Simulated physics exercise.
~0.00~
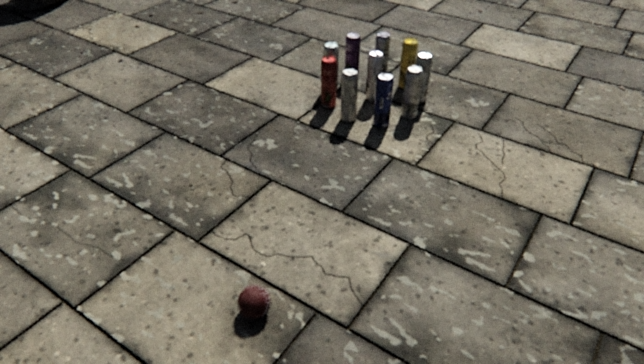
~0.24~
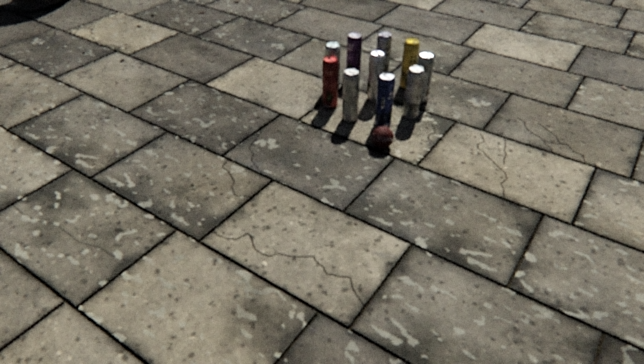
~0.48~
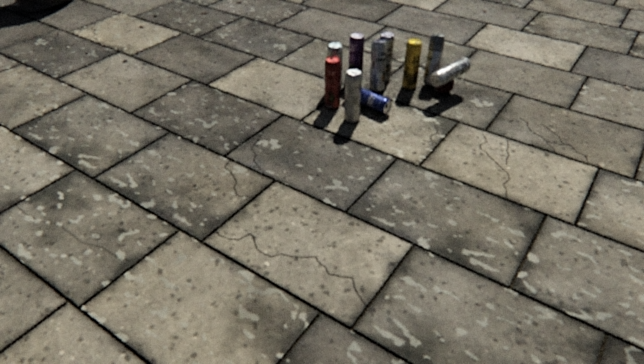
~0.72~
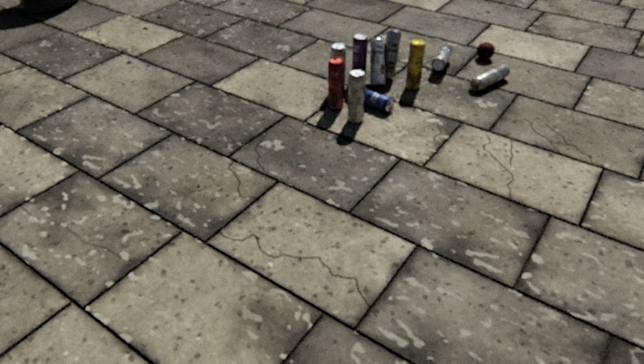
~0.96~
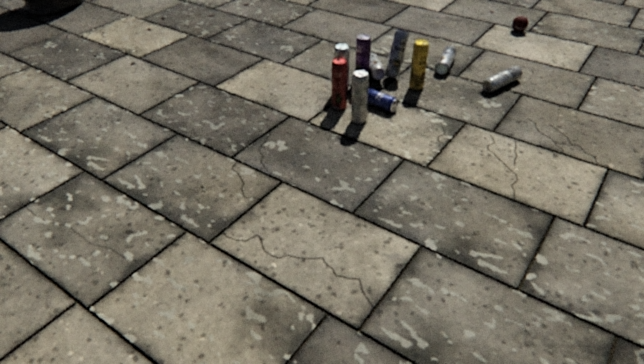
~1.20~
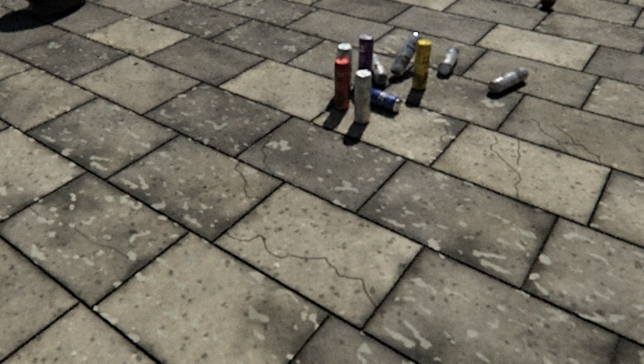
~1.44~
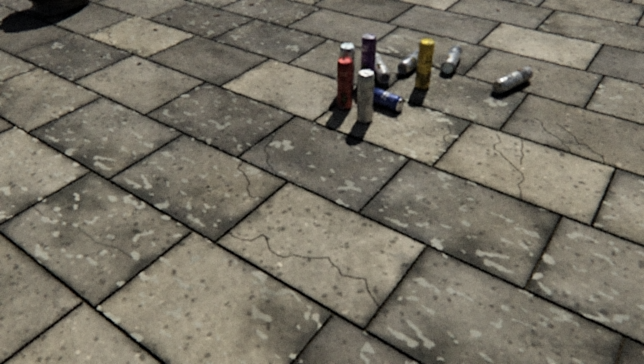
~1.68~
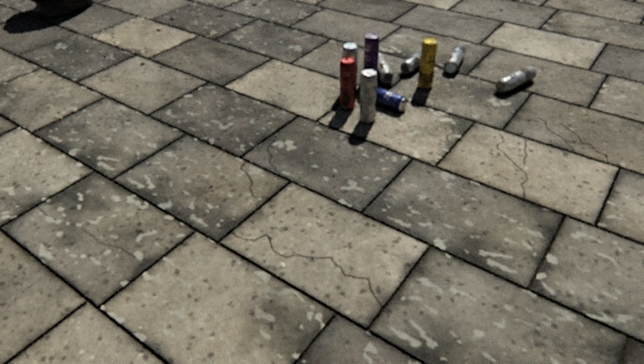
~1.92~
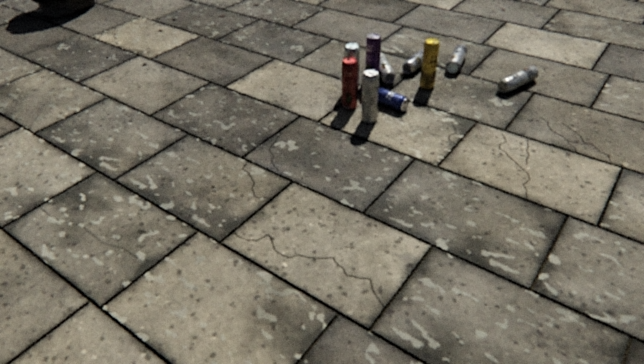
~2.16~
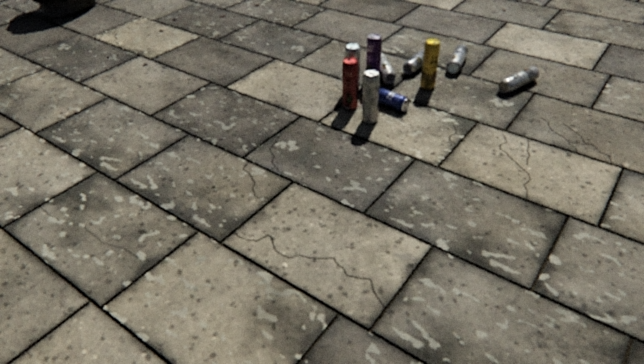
The footage shows a dark red ball rolling across grey paving into a cluster of upright tubes, knocking over the blue one and several others before rolling away out of view at the top, while the yellow, red and purple tubes stay standing among the fallen ones.
